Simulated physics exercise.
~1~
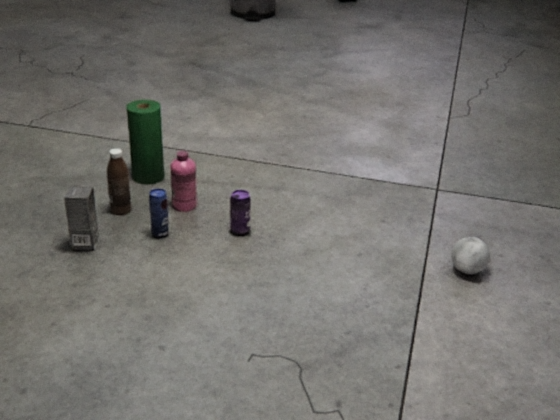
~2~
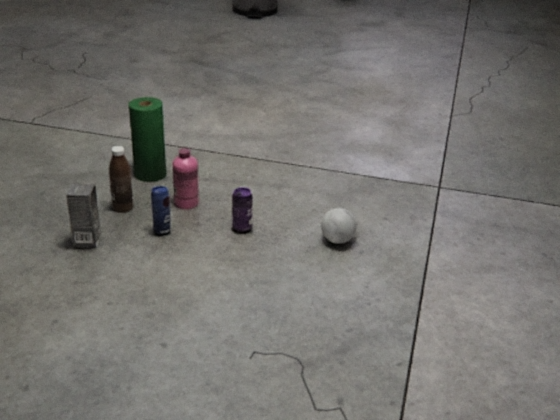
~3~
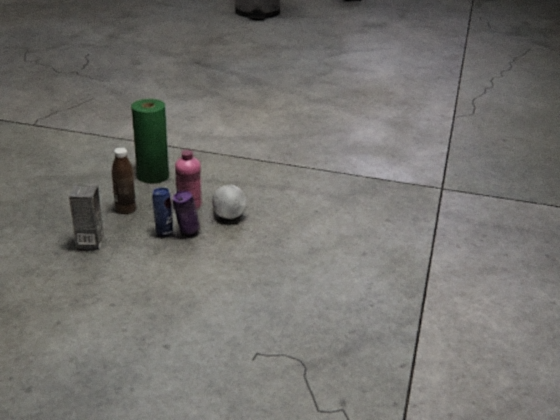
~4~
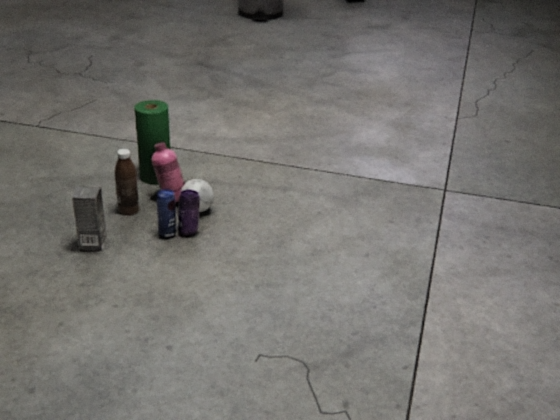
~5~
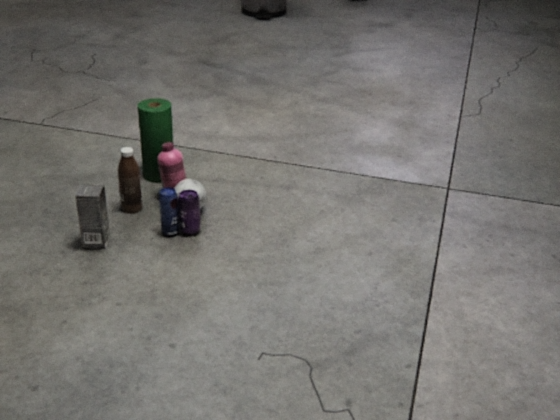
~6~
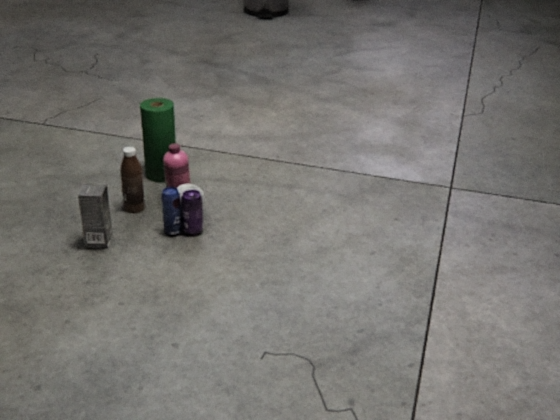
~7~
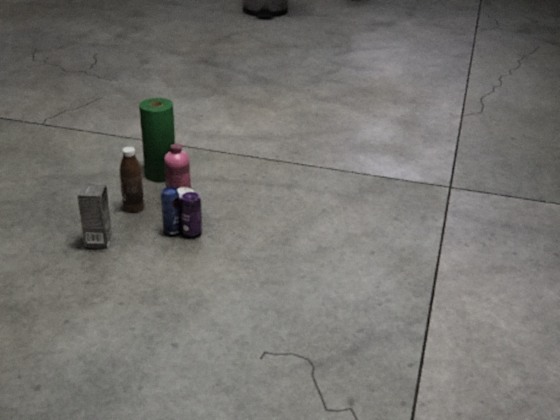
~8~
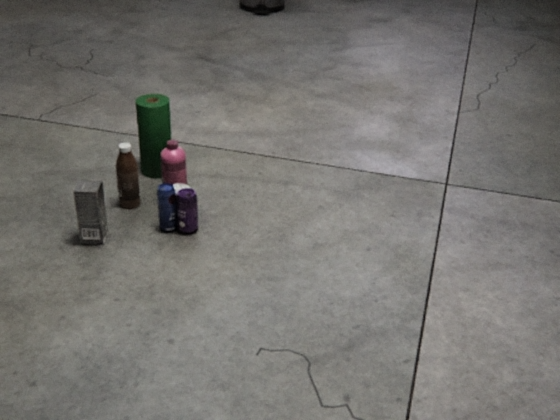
White ball rolling left across concrete floor, knocking purple can toward blue can and nudging pink bottle, all six objects left standing.
